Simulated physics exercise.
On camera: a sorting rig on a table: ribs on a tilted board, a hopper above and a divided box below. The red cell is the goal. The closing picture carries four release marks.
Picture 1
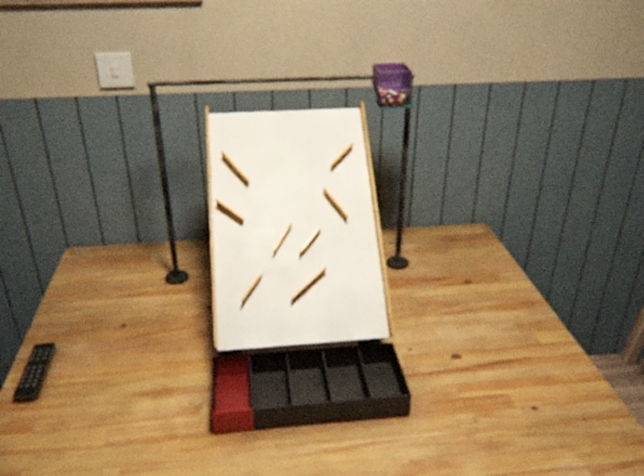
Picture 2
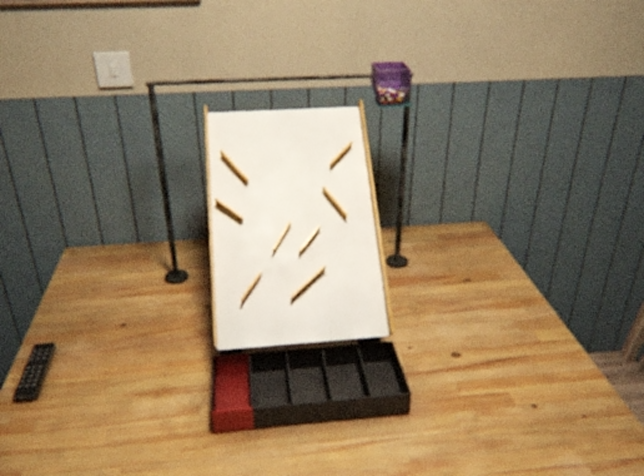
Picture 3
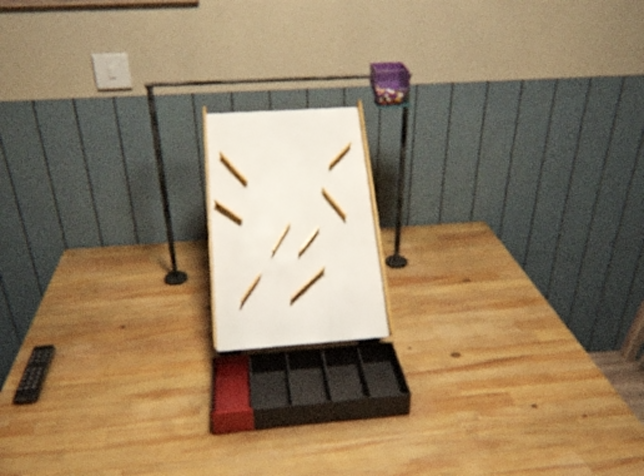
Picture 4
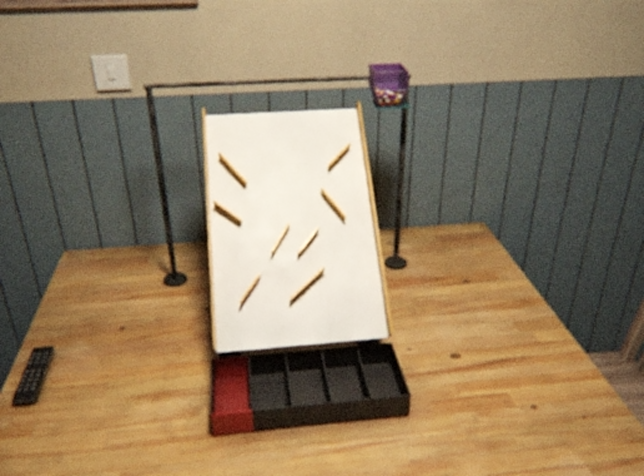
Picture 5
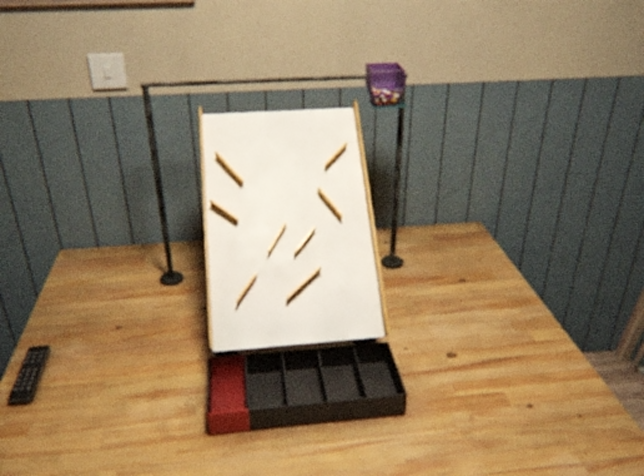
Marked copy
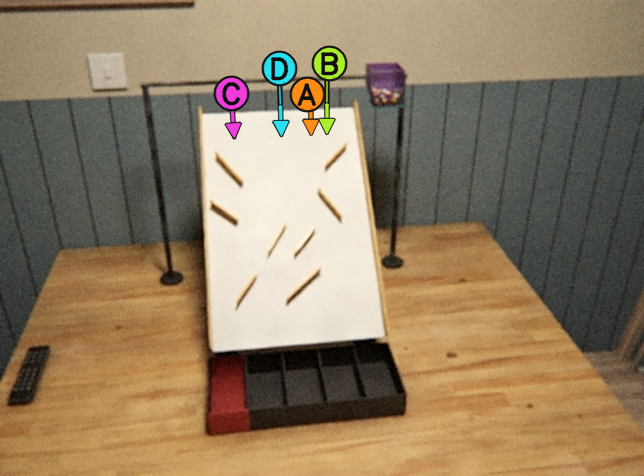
The footage shows a tilted white board with angled ribs on a wooden table, a small purple hopper on a frame above and a divided black box with one red cell below; nothing moves except a slight shift in view.
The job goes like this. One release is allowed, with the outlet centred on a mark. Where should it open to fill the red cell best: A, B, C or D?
The best mark is C.
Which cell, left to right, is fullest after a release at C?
It is the first one.
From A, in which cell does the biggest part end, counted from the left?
It is the second one.
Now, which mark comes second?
The answer is D.
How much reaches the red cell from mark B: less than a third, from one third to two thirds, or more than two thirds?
Less than a third.
On the marked copy, mark A meets the board at (311, 129); mark B meets the board at (326, 128); mark C meets the board at (233, 132); mark D meets the board at (281, 130).
If A is chosen, about a tenth in the red cell, the larger part in other cells, about a tenth held on the board.
If B is chosen, about a tenth in the red cell, the larger part in other cells, about a tenth held on the board.
If C is chosen, roughly two thirds in the red cell, roughly a third in other cells.
If D is chosen, roughly a third in the red cell, roughly two thirds in other cells.
